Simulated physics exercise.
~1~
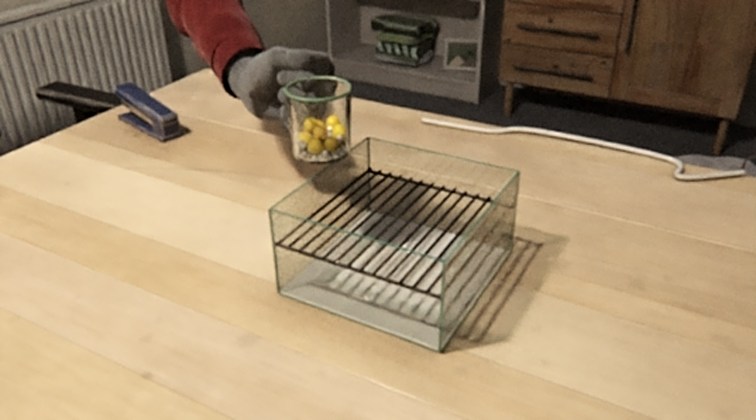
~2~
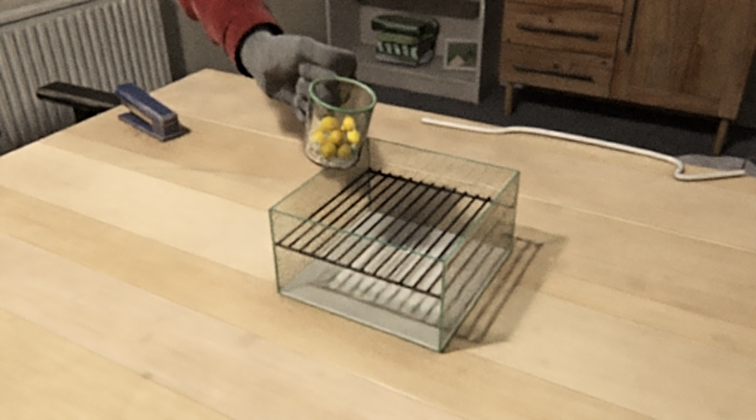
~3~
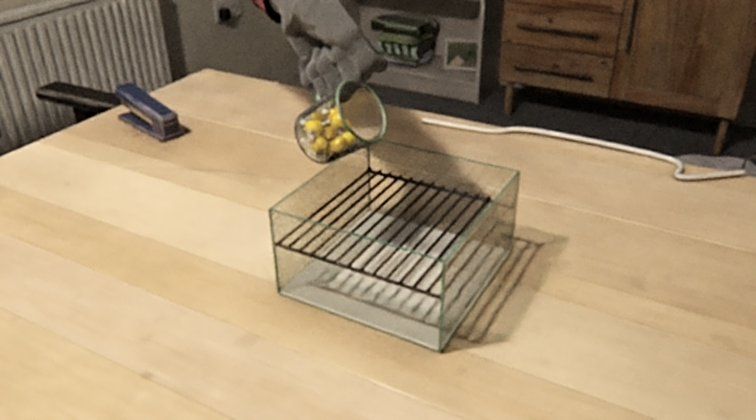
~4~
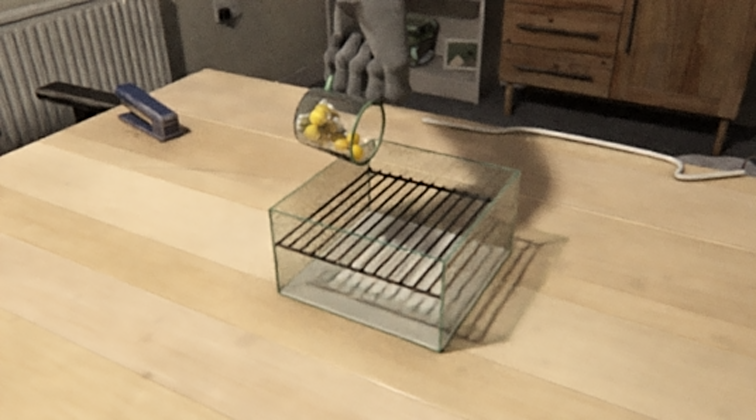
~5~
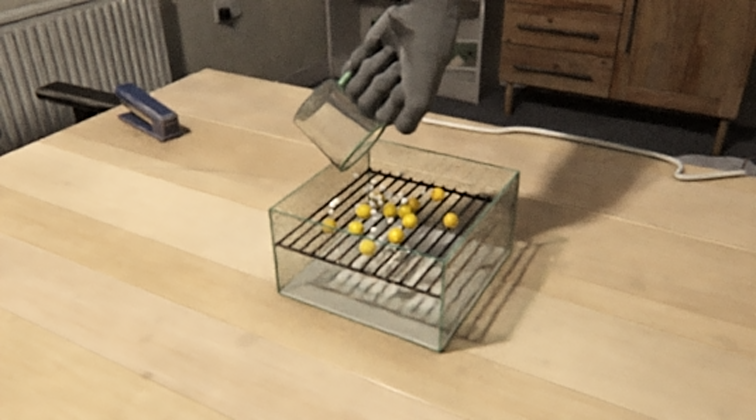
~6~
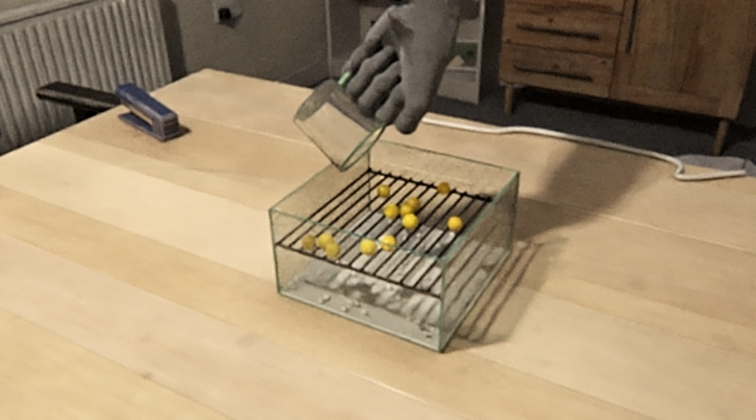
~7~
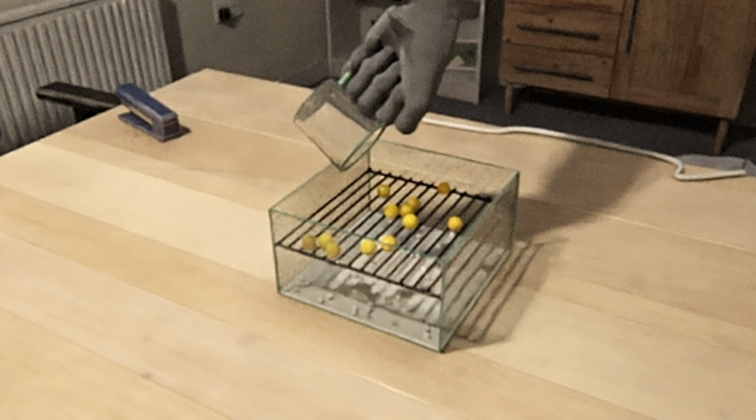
Gloved hand tipping yellow and white beads from a glass onto a wire rack, yellow ones staying, white ones falling through.
